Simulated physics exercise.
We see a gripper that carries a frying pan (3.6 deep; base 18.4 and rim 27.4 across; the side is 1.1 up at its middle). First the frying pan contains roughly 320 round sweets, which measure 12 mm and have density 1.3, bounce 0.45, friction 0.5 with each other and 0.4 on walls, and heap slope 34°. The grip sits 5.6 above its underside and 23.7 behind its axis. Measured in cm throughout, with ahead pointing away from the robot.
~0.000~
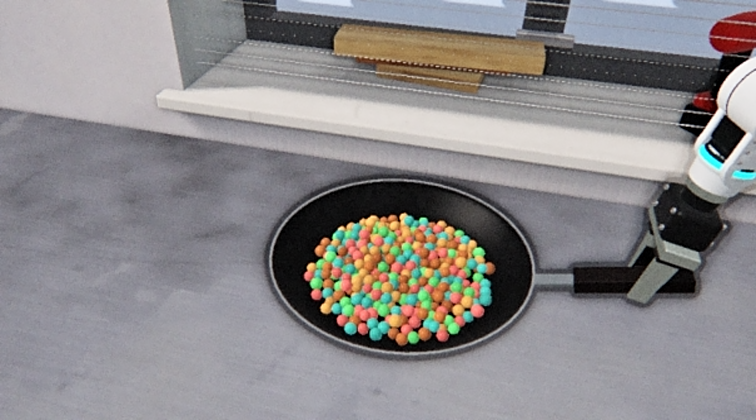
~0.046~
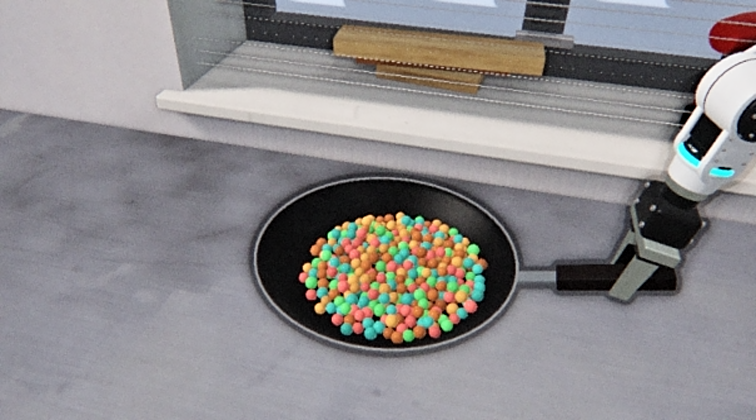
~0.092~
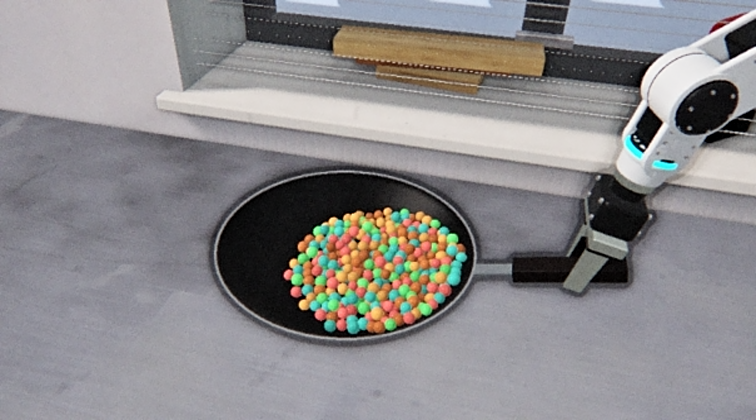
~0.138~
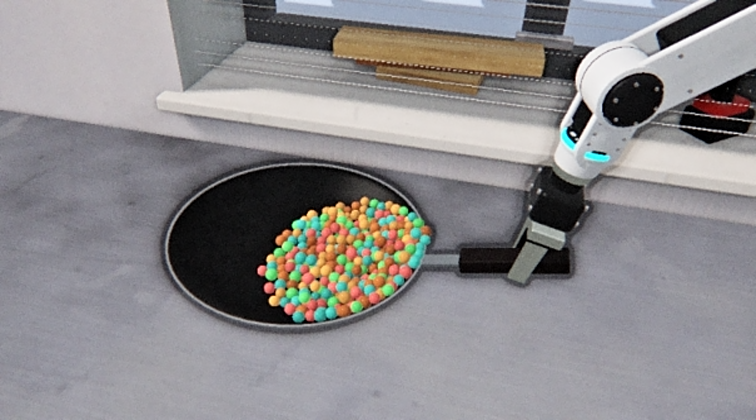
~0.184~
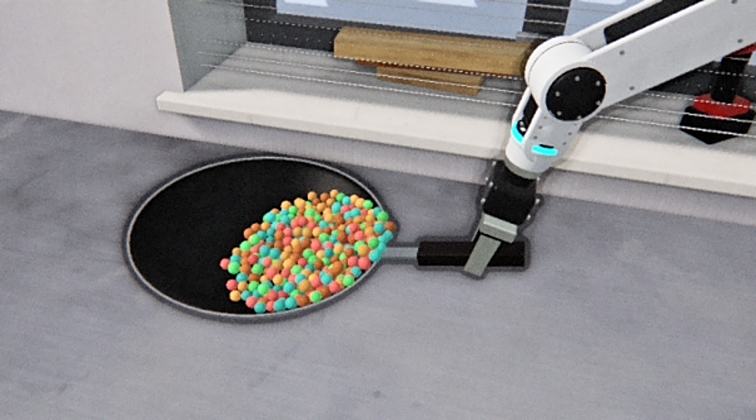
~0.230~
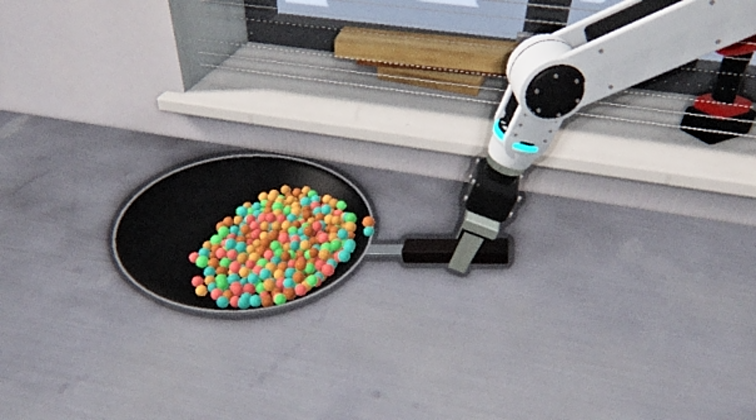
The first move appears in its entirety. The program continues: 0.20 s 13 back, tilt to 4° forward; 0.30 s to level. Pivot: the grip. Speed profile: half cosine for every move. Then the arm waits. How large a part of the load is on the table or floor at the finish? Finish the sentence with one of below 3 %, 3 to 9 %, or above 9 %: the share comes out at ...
The share comes out at above 9 %.
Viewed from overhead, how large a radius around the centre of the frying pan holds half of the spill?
That distance comes to about 18 cm.
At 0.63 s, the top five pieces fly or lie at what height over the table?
Roughly 15 cm above the table.
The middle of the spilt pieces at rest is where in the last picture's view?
At about (241, 318) in the last picture.
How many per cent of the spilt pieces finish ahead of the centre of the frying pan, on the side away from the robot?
Of the spill: Approx. 100 %.
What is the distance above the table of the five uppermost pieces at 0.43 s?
They are near 19 cm up.
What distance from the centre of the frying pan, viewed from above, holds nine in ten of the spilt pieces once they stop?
That's near 25 cm.
After 0.43 s, tilted 4° forward, highest piece 20 above the table; 252 in the frying pan, 70 in flight or on a rim.
After 0.63 s, tilted 1° forward, highest piece 15 above the table; 263 in the frying pan, 48 on the table or floor, 11 in flight or on a rim.
After 0.93 s, level, highest piece 15 above the table; 261 in the frying pan, 60 on the table or floor, 1 in flight or on a rim.
After 1.98 s, level, highest piece 14 above the table; 261 in the frying pan, 61 on the table or floor.
At rest, 261 in the frying pan, 61 on the table or floor. That is 19 % on the table or floor.
